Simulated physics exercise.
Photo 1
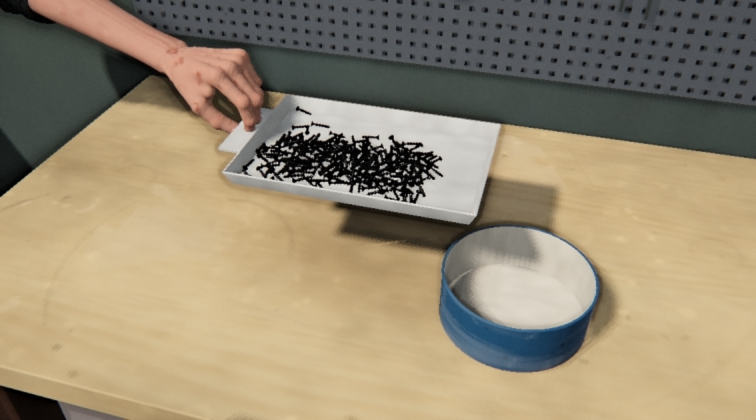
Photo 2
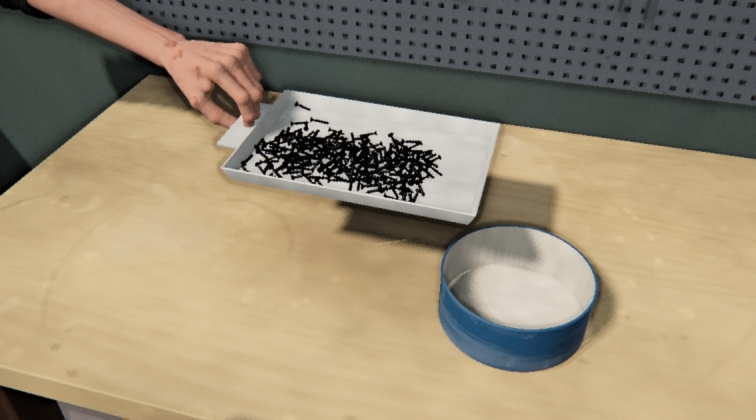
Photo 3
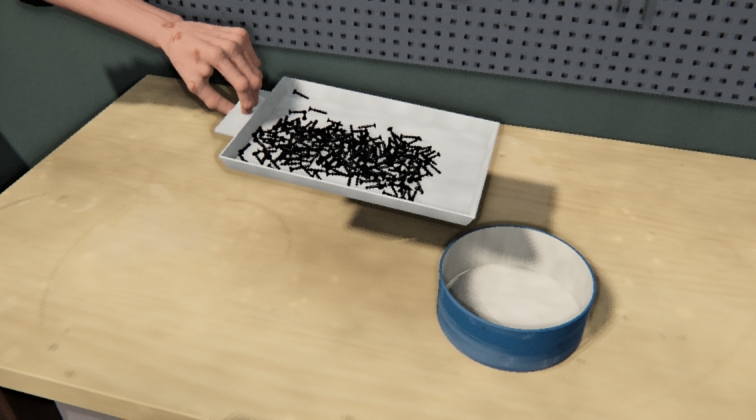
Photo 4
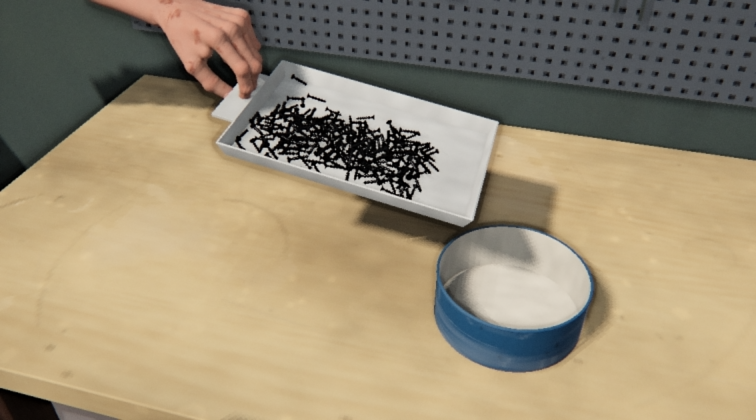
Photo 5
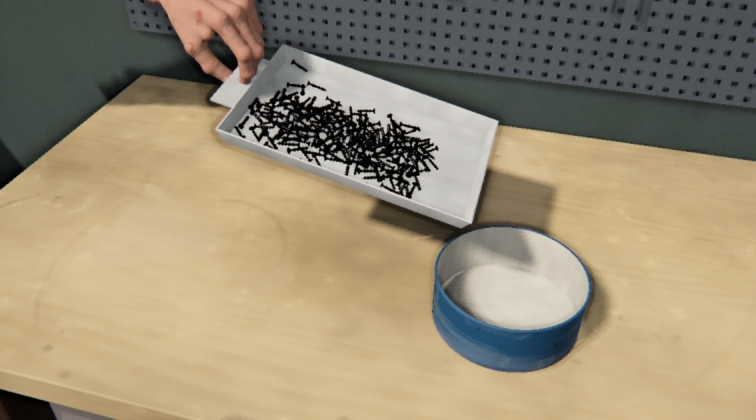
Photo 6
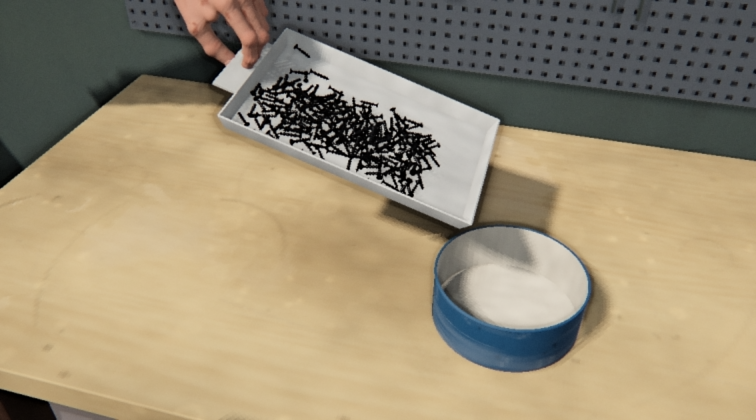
At the start, a hand holds a white rimmed tray of black screws nearly level above a wooden workbench, beside a round blue pot. The hand then steadily raises the tray's left end, so it slopes down toward the pot on the right, while the screws stay heaped in place.
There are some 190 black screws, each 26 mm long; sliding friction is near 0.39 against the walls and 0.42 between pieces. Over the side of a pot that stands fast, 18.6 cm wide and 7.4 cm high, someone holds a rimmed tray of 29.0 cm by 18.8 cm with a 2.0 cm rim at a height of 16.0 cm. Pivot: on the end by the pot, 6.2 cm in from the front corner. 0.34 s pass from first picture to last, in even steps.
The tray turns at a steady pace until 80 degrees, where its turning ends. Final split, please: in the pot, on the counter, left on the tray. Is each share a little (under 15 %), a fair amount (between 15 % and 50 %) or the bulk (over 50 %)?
Pot: The bulk; counter: A little; left on the tray: A little.
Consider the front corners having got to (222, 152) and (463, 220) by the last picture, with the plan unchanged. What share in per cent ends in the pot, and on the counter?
In the pot: 50 per cent; on the counter: 50 per cent.
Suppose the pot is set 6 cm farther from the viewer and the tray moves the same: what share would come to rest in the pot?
Estimated share: Around 60 in a hundred.
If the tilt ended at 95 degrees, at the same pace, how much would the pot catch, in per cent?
100 %.
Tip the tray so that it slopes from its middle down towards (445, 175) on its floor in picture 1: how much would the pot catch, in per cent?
Estimate: Near 75 per cent.
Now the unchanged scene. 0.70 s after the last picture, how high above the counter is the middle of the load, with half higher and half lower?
Roughly 12 cm.
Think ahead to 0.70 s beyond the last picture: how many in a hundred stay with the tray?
Around 45 percent of it.
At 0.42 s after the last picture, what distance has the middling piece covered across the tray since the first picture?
About 12 cm.
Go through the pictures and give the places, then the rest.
Tray tilt 0 degrees, front corners at (231, 170) and (470, 210); middle of the pieces at (345, 161); pot at (519, 273), in the first picture.
Tray tilt 1 degrees, front corners at (230, 165) and (470, 210); middle of the pieces at (344, 159), in the second picture.
Tray tilt 5 degrees, front corners at (228, 154) and (469, 212), lowest corner right front; middle of the pieces at (343, 152), in the third picture.
Tray tilt 10 degrees, front corners at (226, 141) and (467, 214), lowest corner right front; middle of the pieces at (342, 144), in the fourth picture.
Tray tilt 14 degrees, front corners at (225, 128) and (466, 216), lowest corner right front; middle of the pieces at (342, 136), in the fifth picture.
Tray tilt 19 degrees, front corners at (227, 114) and (466, 217), lowest corner right front; middle of the pieces at (346, 129); pot at (512, 273), in the sixth picture.
Then, 0.42 s after the last picture, tilt 48 degrees; the tray holds 100 %, the pot 0 %.
Then, 0.70 s after the last picture, tilt 68 degrees; the tray holds 45 %, the pot 40 %.
Then, 1.09 s after the last picture, tilt 80 degrees; the tray holds 10 %, the pot 85 %.
In the end, pot 100 %, counter 0 %, tray 0 %.
